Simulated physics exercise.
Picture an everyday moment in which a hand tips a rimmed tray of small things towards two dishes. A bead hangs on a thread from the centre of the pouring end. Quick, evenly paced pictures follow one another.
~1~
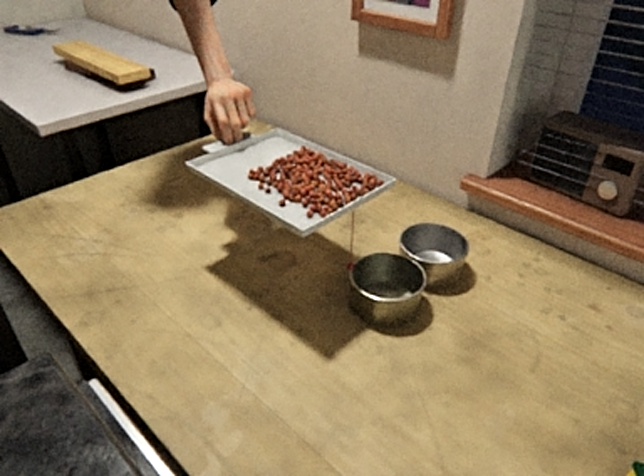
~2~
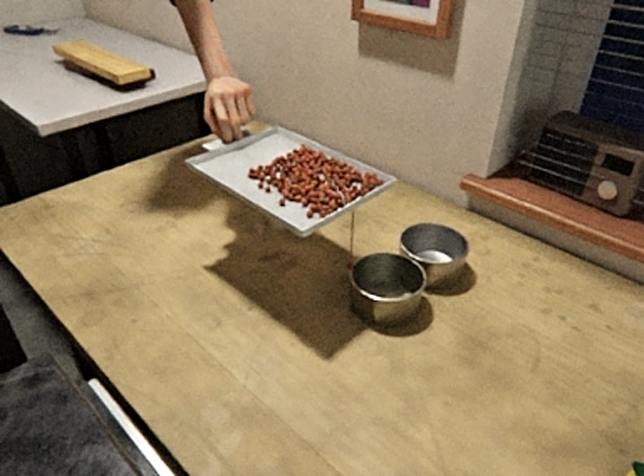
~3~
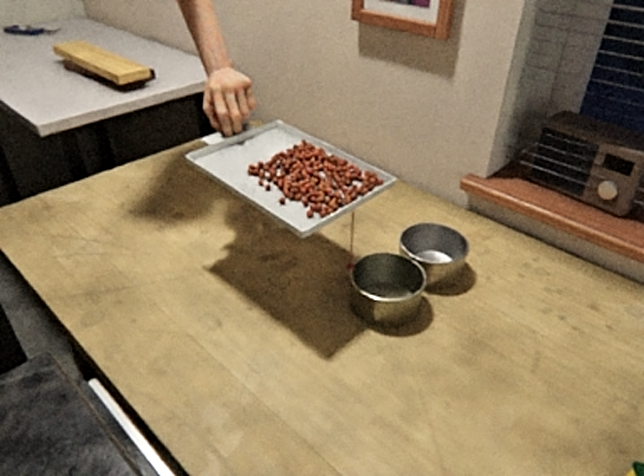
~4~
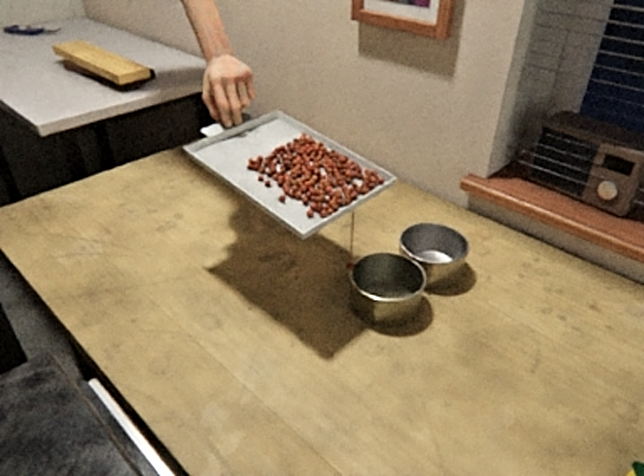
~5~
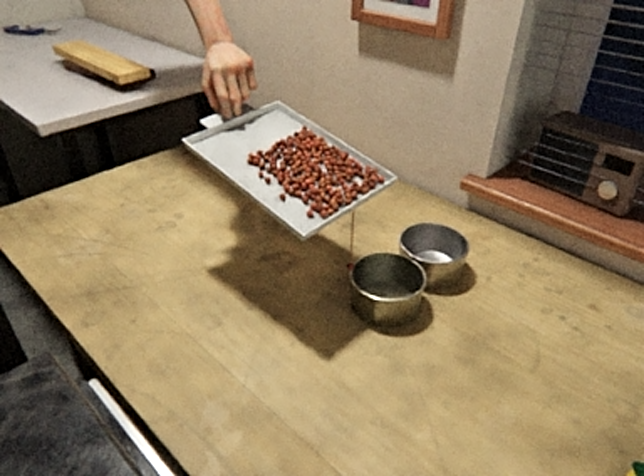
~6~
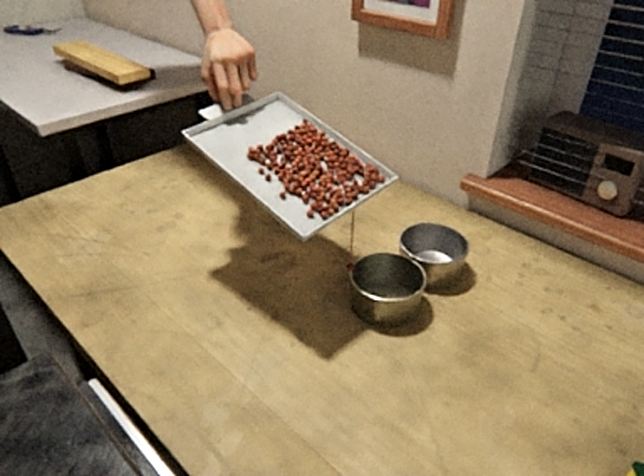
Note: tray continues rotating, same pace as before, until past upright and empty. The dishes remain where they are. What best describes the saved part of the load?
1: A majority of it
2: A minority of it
2.
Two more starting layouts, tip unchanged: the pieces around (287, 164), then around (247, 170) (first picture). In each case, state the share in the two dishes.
Around 20 percent the first time, around 10 percent the second.
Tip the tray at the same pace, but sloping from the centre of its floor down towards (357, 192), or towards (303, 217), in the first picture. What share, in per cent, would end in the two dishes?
Respectively 70 % and 0 %.
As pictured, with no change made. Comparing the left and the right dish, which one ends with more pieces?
The one to the left is fuller.
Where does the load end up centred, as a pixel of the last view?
I'd place the middle at about (343, 335).
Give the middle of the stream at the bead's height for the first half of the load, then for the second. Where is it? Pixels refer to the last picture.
(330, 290), then (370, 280).
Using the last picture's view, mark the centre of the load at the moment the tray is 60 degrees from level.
(336, 181).
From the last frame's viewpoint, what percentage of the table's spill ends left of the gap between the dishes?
About 90 %.
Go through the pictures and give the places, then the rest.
Corners of the pouring end (303, 229) and (394, 179), level; middle of the load (316, 177), clay pellets; left dish (416, 304); right dish (461, 268); bead on its thread (351, 266), in the first picture.
Corners of the pouring end (303, 229) and (394, 179), level; middle of the load (316, 177), in the second picture.
Corners of the pouring end (303, 230) and (394, 178), tipped barely, lowest at the left corner; middle of the load (316, 174), in the third picture.
Corners of the pouring end (303, 232) and (395, 177), tipped a little, lowest at the left corner; middle of the load (316, 171), in the fourth picture.
Corners of the pouring end (304, 233) and (395, 177), tipped a little, lowest at the left corner; middle of the load (317, 168), in the fifth picture.
Corners of the pouring end (304, 235) and (396, 176), tipped clearly, lowest at the left corner; middle of the load (317, 164); left dish (416, 304); right dish (461, 268), in the sixth picture.
Just after the last frame, tray tipped steeply; almost all on the tray; just a few outside both; just a few in the air.
A moment on, tray tipped right over; almost all on the tray; just a few in the left dish; just a few outside both; just a few in the air.
Further on, tray tipped past a quarter turn; roughly a quarter in the left dish; the larger part outside both.
When it is over, tray tipped past a quarter turn; roughly a quarter in the left dish; not one in the right dish; the larger part outside both.
